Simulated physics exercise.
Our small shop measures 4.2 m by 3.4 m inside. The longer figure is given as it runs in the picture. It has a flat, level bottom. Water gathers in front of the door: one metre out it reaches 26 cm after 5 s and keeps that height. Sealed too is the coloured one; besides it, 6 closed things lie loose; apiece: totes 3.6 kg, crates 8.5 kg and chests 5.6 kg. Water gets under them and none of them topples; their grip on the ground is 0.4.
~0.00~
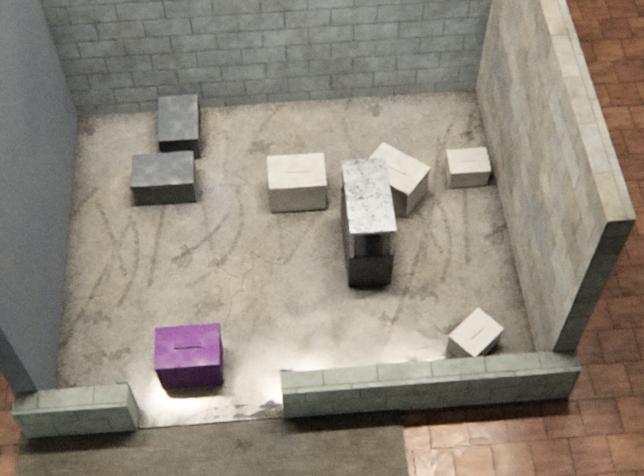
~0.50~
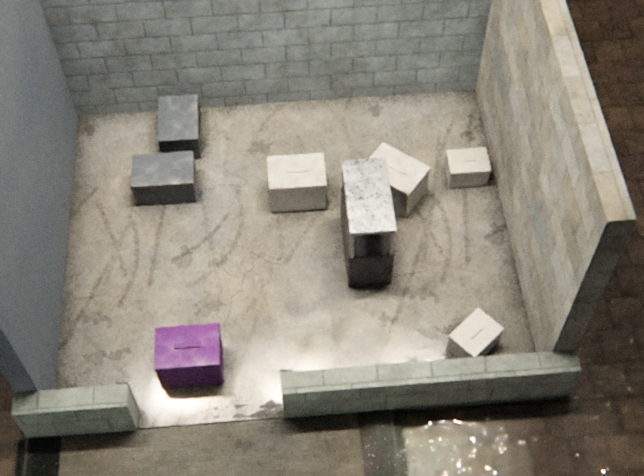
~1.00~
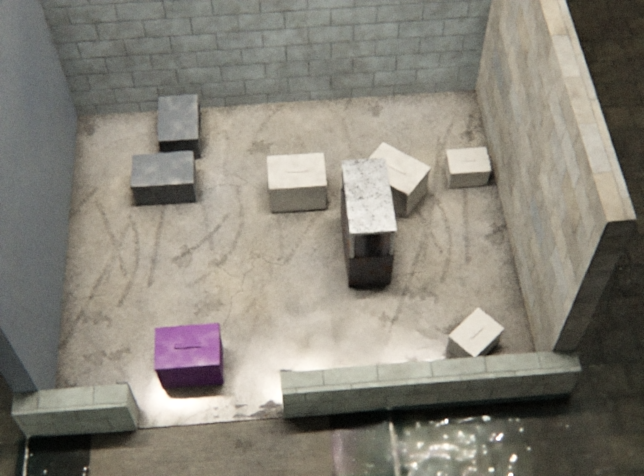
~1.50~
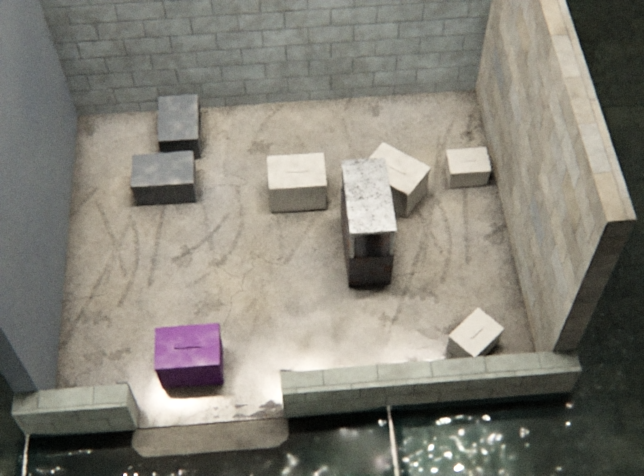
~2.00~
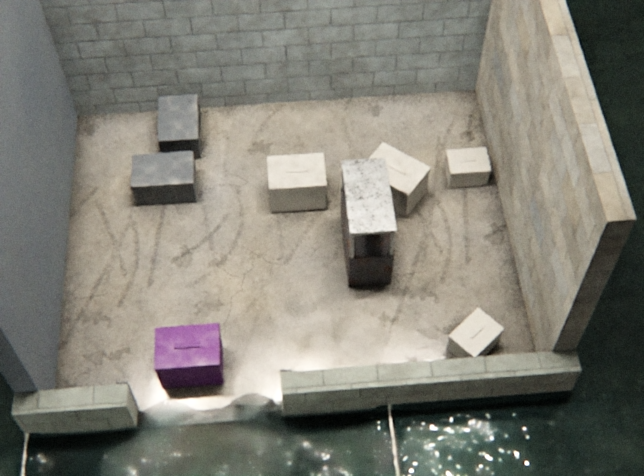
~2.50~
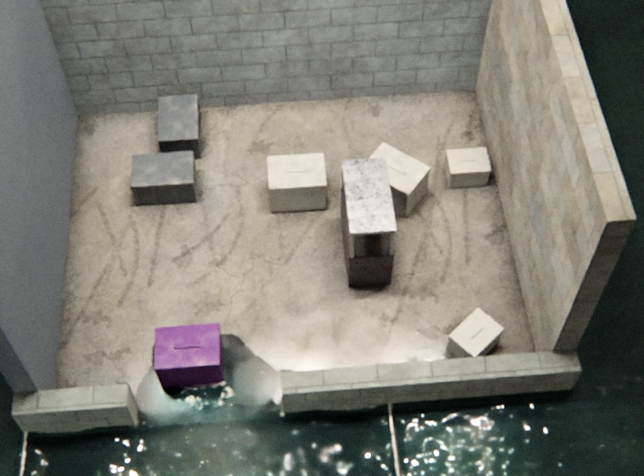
A small walled shop with loose boxes sitting still as dark water spreads outside and begins entering the doorway around a purple chest.
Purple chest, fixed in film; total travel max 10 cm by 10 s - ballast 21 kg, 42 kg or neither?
It will still move too far with both.
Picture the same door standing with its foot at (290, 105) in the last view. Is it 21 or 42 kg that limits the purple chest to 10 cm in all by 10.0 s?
For that position, the bigger mass alone succeeds.
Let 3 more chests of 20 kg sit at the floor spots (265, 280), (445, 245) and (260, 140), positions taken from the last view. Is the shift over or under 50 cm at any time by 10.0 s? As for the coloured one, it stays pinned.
Order as asked: Goes beyond / stays within / goes beyond.
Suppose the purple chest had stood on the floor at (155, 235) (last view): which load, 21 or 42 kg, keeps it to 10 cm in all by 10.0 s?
Result: Both fail.
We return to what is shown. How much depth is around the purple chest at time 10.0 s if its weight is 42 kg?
Something like 14 centimetres.
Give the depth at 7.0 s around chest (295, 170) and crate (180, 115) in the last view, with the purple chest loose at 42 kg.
First about 10 cm, second about 7 cm.
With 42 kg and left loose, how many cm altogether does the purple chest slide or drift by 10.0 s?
The total path comes to around 140 cm.
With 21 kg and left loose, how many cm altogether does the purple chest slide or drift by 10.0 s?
Roughly 300 cm.
After 3.5 s the purple chest would be 26 cm from its start with 21 kg and 0 cm from its start with 42 kg; 7 cm of water round it then.
After 4.5 s the purple chest would be 77 cm from its start with 21 kg and 9 cm from its start with 42 kg; 7 cm of water round it then.
After 7.0 s the purple chest would be 183 cm from its start with 21 kg and 82 cm from its start with 42 kg; 7 cm of water round it then.
After 10.0 s the purple chest would be 253 cm from its start with 21 kg and 130 cm from its start with 42 kg; 14 cm of water round it then.
